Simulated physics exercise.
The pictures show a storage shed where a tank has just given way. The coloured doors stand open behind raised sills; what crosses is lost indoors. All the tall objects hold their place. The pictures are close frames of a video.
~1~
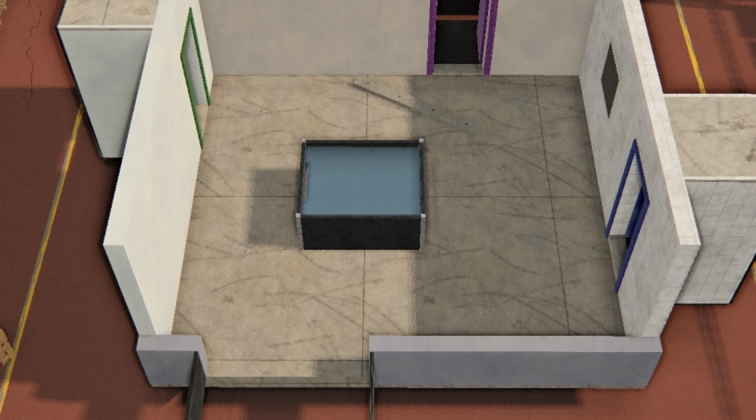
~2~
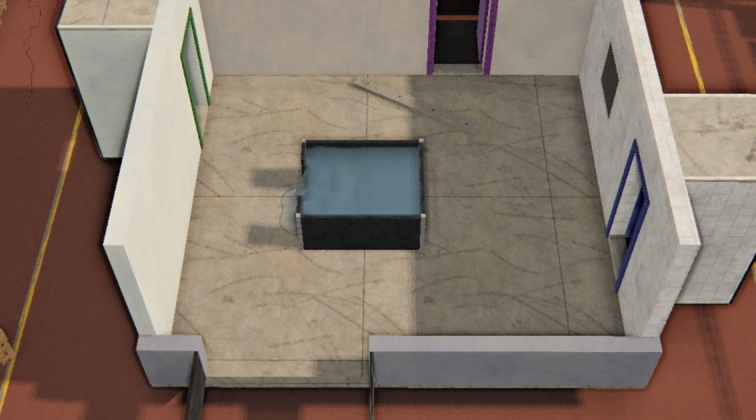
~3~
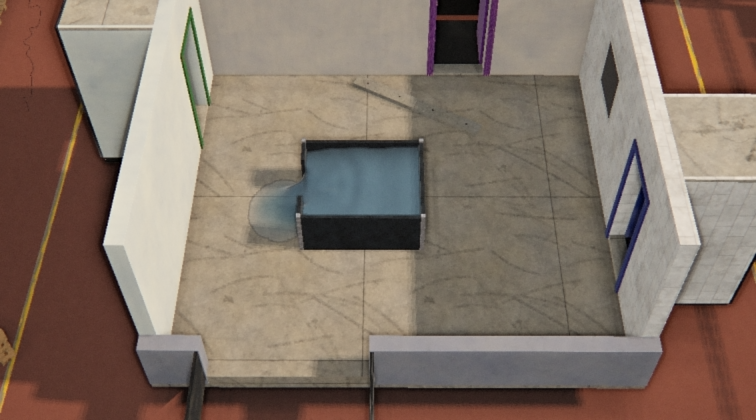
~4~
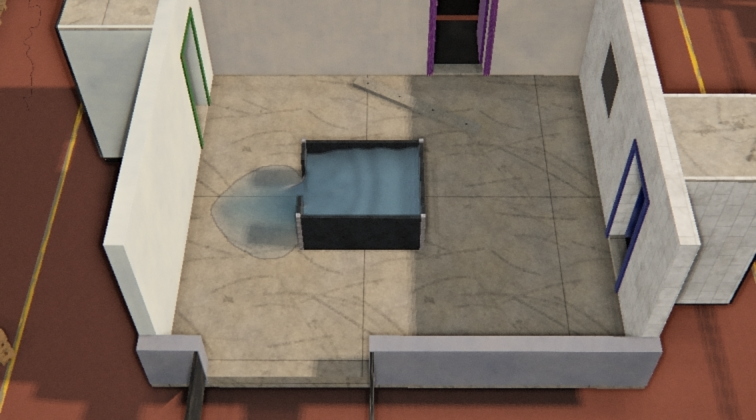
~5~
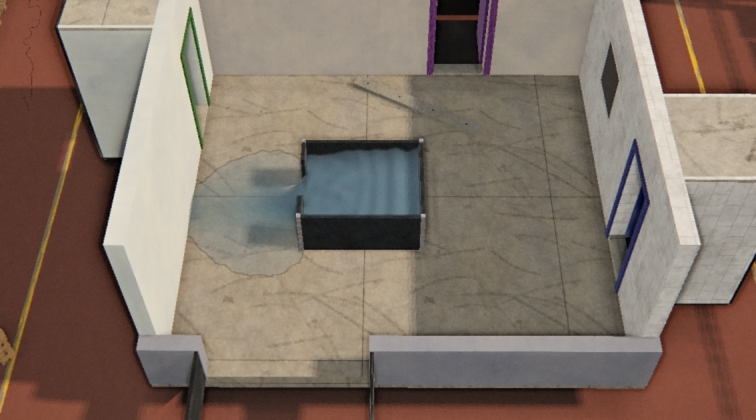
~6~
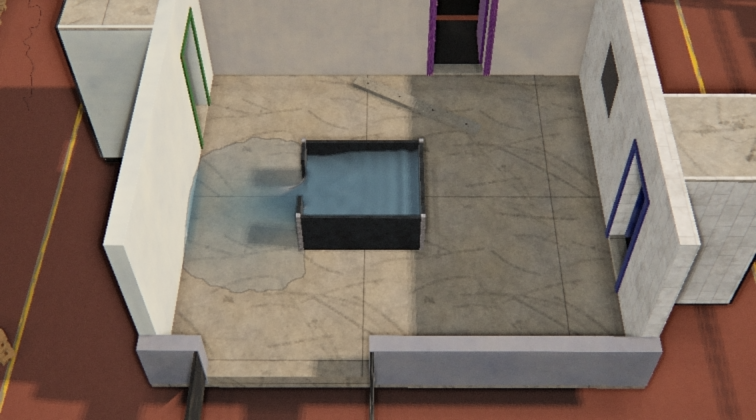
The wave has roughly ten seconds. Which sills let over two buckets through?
In the end: The green door lets in a lot; the purple door admits no more than that; the blue door admits no more than that.
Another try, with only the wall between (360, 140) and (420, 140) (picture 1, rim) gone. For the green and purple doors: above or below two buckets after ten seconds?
The green door floods, the purple door passes that mark.
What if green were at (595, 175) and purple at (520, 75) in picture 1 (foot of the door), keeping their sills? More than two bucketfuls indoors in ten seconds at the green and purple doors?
In short: The green one lets less in, the purple one stays under.
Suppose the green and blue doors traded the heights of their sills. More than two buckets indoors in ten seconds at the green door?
The green one holds.
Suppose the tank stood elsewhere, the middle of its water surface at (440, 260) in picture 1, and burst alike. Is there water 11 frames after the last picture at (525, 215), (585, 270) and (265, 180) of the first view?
In turn: Not flooded, no water, covered.
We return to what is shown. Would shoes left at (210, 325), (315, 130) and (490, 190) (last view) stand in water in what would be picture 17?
One after the other: Under water, clear, not flooded.
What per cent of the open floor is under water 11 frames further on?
Near 20 in a hundred.
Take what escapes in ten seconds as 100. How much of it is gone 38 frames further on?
Roughly 70 per cent.
A moment on, water covers 20 % of the floor; the green door under two buckets in, the purple door not reached, the blue door not reached.
Next, water covers 20 % of the floor; the green door under two buckets in, the purple door not reached, the blue door not reached.
Then, water covers 35 % of the floor; the green door over two buckets in, the purple door not reached, the blue door not reached.
Later, water covers 70 % of the floor; the green door over two buckets in, the purple door wet at the sill, nothing in, the blue door not reached.
In the end, water covers 90 % of the floor; the green door over two buckets in, the purple door wet at the sill, nothing in, the blue door wet at the sill, nothing in.
